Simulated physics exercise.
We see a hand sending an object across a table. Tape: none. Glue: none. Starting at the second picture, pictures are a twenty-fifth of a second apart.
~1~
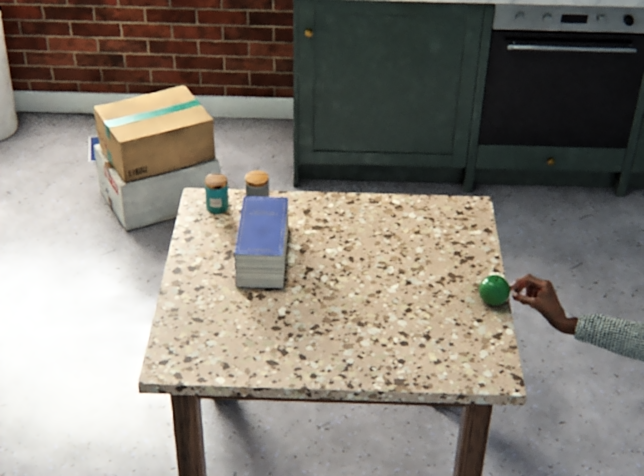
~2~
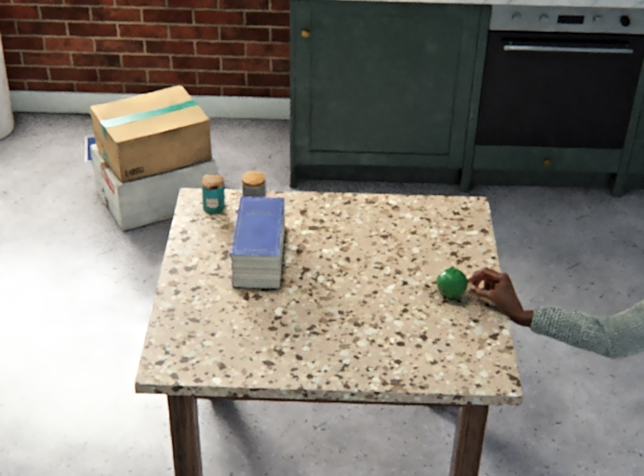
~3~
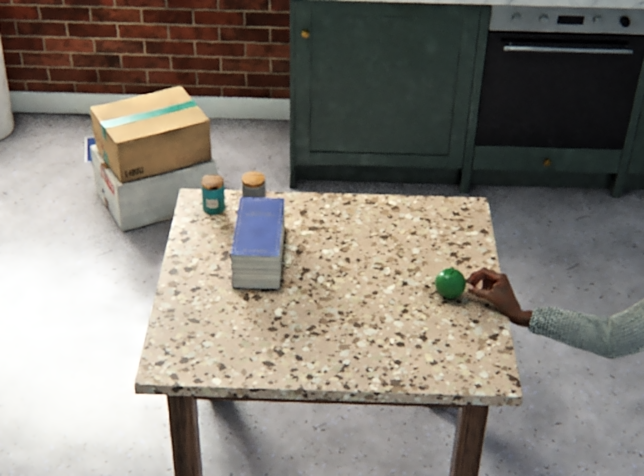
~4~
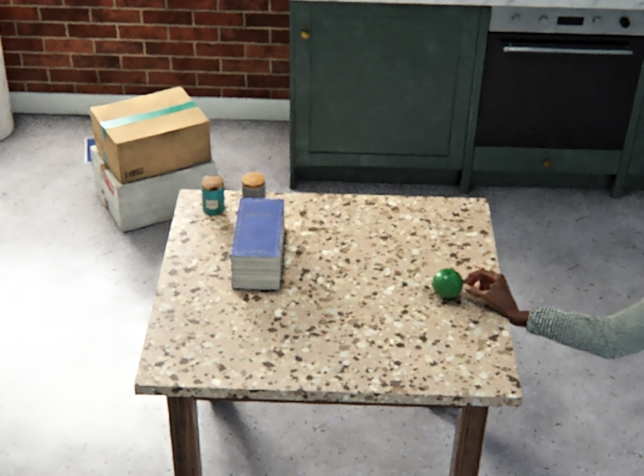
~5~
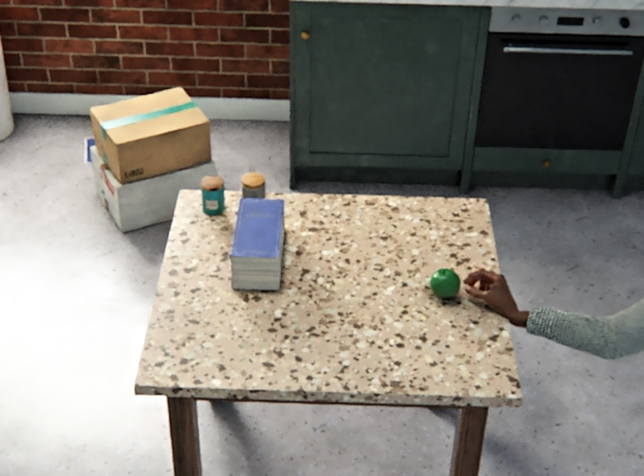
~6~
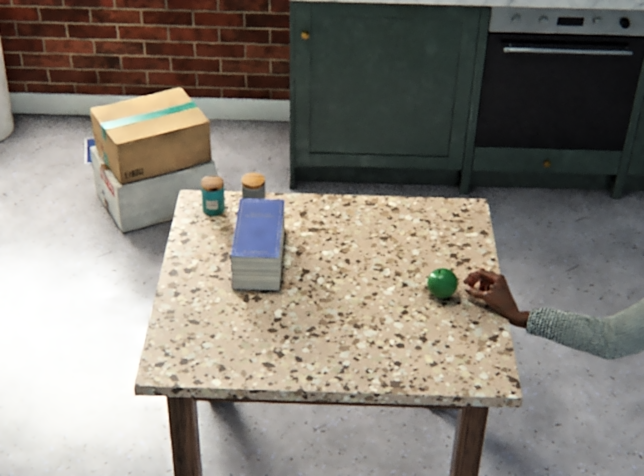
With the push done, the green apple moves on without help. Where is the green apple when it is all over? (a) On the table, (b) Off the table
a.
Then, 0.20 s past the last view, green apple displaced a little near (430, 281).
Then, 0.50 s past the last view, green apple displaced about its own width near (415, 278).
Then, 0.80 s past the last view, green apple displaced about its own width near (403, 276).
Then, 1.20 s past the last view, green apple displaced well along near (393, 274).
Finally, moved from the start, green apple. Final places as the last picture's camera would see them, green apple near (389, 273).
